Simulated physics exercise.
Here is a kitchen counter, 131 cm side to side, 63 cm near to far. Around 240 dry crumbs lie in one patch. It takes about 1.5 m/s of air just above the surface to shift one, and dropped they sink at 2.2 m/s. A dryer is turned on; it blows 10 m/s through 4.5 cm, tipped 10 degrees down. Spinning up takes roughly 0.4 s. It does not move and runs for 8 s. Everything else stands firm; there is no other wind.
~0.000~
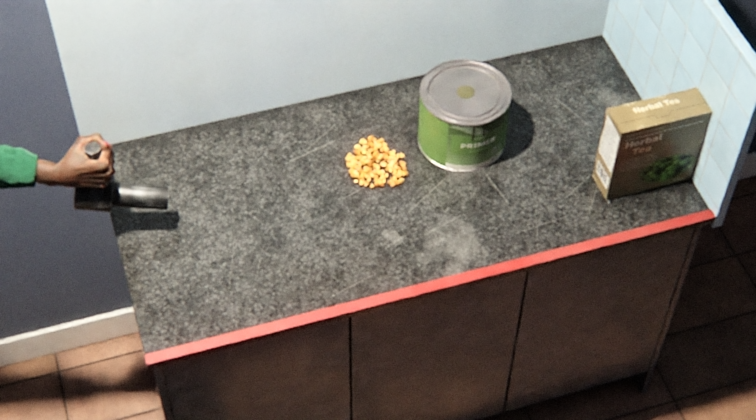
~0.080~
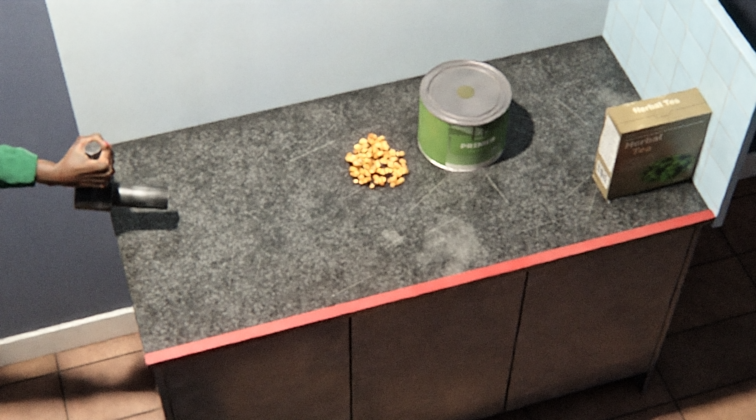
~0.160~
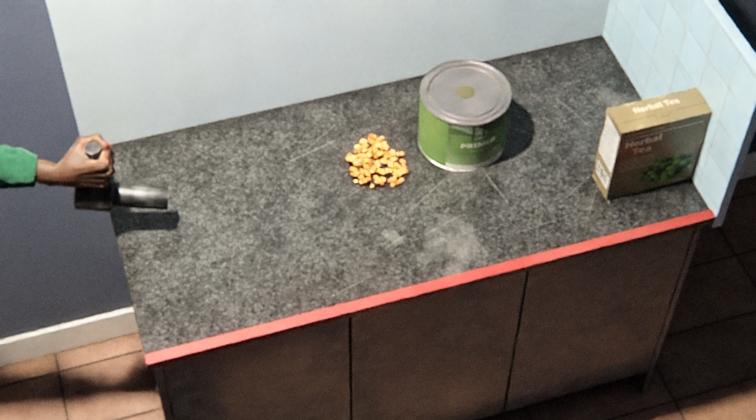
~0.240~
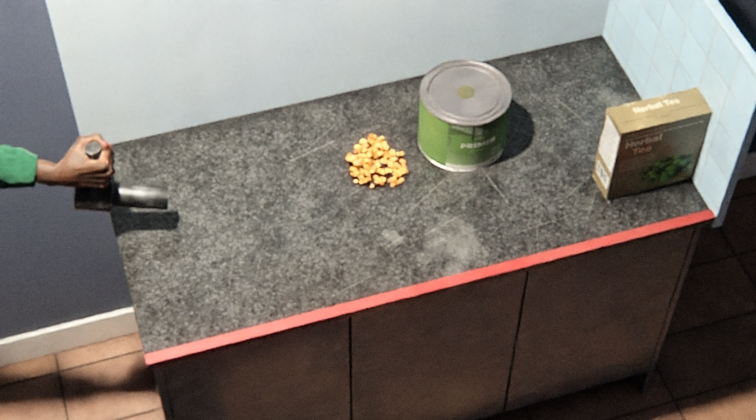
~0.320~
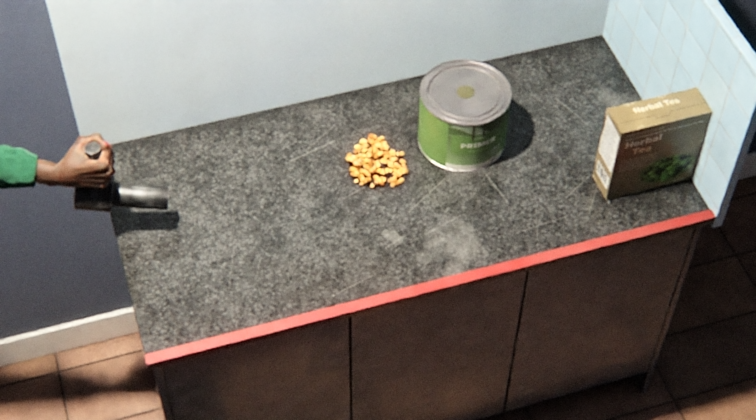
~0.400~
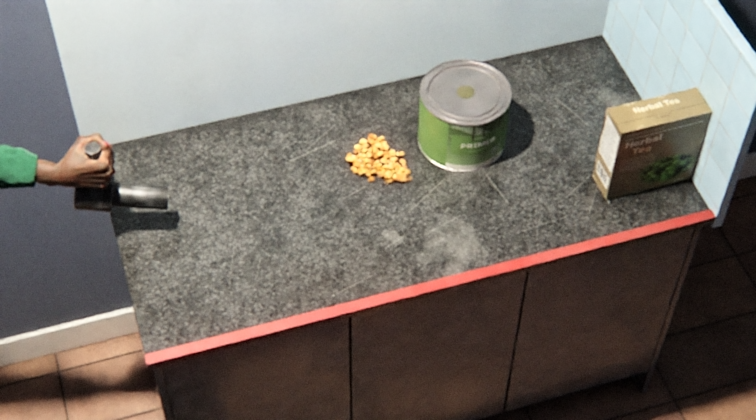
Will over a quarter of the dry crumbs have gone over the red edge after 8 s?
Answer: No.
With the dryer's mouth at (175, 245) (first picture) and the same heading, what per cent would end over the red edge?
Then about 0 %.
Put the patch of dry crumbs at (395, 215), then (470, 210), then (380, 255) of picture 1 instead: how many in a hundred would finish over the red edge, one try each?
In that order: 60 %, 60 %, 100 %.
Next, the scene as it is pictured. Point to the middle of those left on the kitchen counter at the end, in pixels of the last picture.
Near (415, 129).
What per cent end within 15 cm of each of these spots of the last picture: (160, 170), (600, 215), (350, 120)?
In turn about 0 %, 0 %, 50 %.
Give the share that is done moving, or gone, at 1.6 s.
Near 20 %.
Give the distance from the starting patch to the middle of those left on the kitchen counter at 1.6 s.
Roughly 15 cm.
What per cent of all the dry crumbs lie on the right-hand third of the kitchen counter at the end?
About 10 %.
After 1.6 s, 82 % are on the move or not yet settled, 0 % are over the red edge; the middle of those still in play is near (417, 138).
After 2.6 s, 77 % are on the move or not yet settled, 0 % are over the red edge; the middle of those still in play is near (417, 134).
After 4.4 s, 63 % are on the move or not yet settled, 0 % are over the red edge; the middle of those still in play is near (415, 130).
After 8.0 s, at the end, 0 % are over the red edge; the middle of those still in play is near (415, 129).
